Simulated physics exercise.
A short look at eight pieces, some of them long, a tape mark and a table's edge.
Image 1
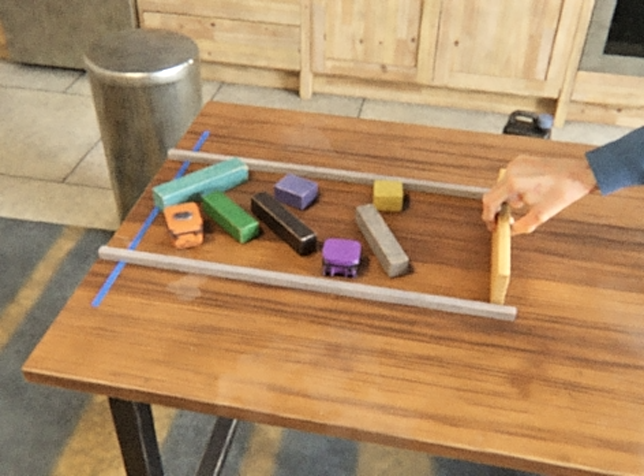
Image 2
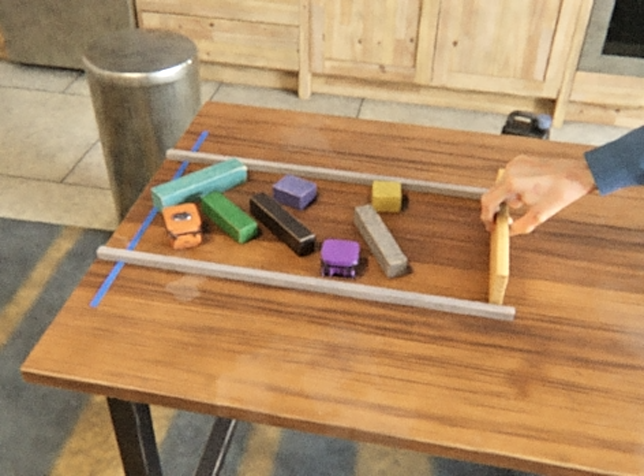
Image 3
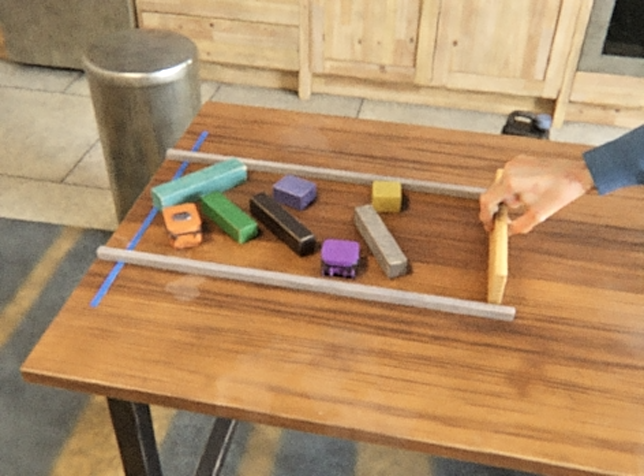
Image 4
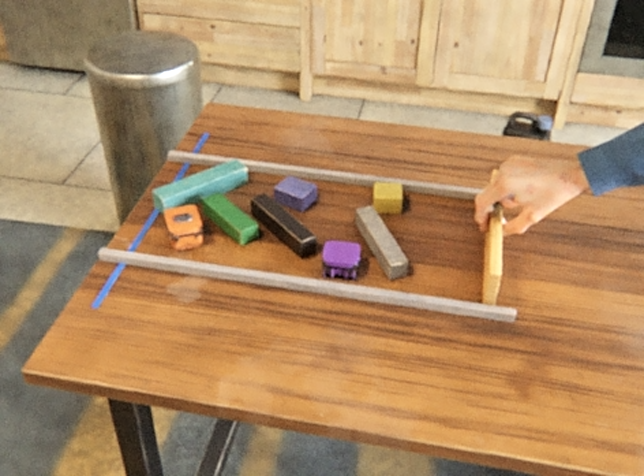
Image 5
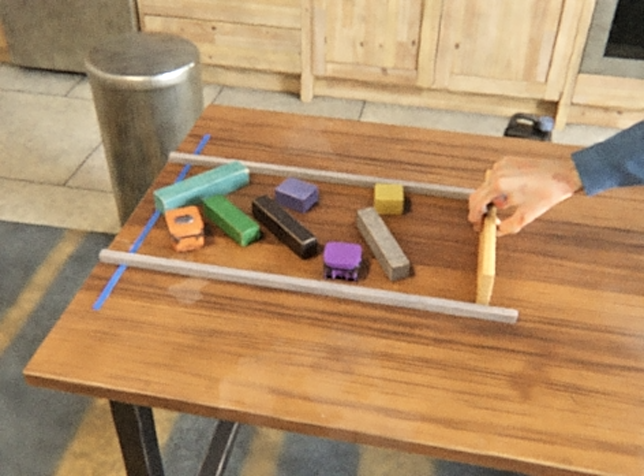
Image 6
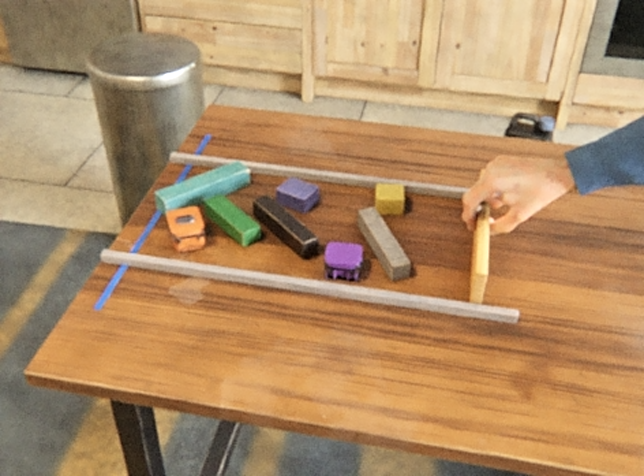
A hand held a wooden board upright between two rails on a table, then slid it slightly left, while the eight colourful pieces lying between the rails and the blue tape stayed still.
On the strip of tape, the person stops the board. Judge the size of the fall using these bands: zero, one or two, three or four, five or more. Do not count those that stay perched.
I expect at least five of them will drop off.
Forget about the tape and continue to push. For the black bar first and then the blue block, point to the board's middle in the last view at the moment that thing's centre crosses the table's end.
About (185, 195), and about (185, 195) for the other.
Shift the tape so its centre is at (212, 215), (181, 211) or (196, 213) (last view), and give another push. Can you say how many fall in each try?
Try 1: 1; try 2: 4; try 3: 3.
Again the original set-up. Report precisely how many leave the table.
6, precisely.
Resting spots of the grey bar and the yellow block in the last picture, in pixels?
Okay, so first (147, 210), and next (168, 170).
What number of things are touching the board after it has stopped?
It is in contact with 2.
Early on, none off yet; turquoise bar at rest near (204, 188); orange case at rest near (186, 230); green bar at rest near (232, 220).
A while later, none off yet; turquoise bar at rest near (204, 188); orange case at rest near (186, 230); green bar moving near (222, 221).
Further along, none off yet; turquoise bar travelled about its own width near (148, 178); orange case travelled about its own width near (124, 232); green bar travelled about its own width near (146, 214).
Finally, the number that fall off is five or more; lost, purple case, blue block, black bar, green bar, orange case and turquoise bar.
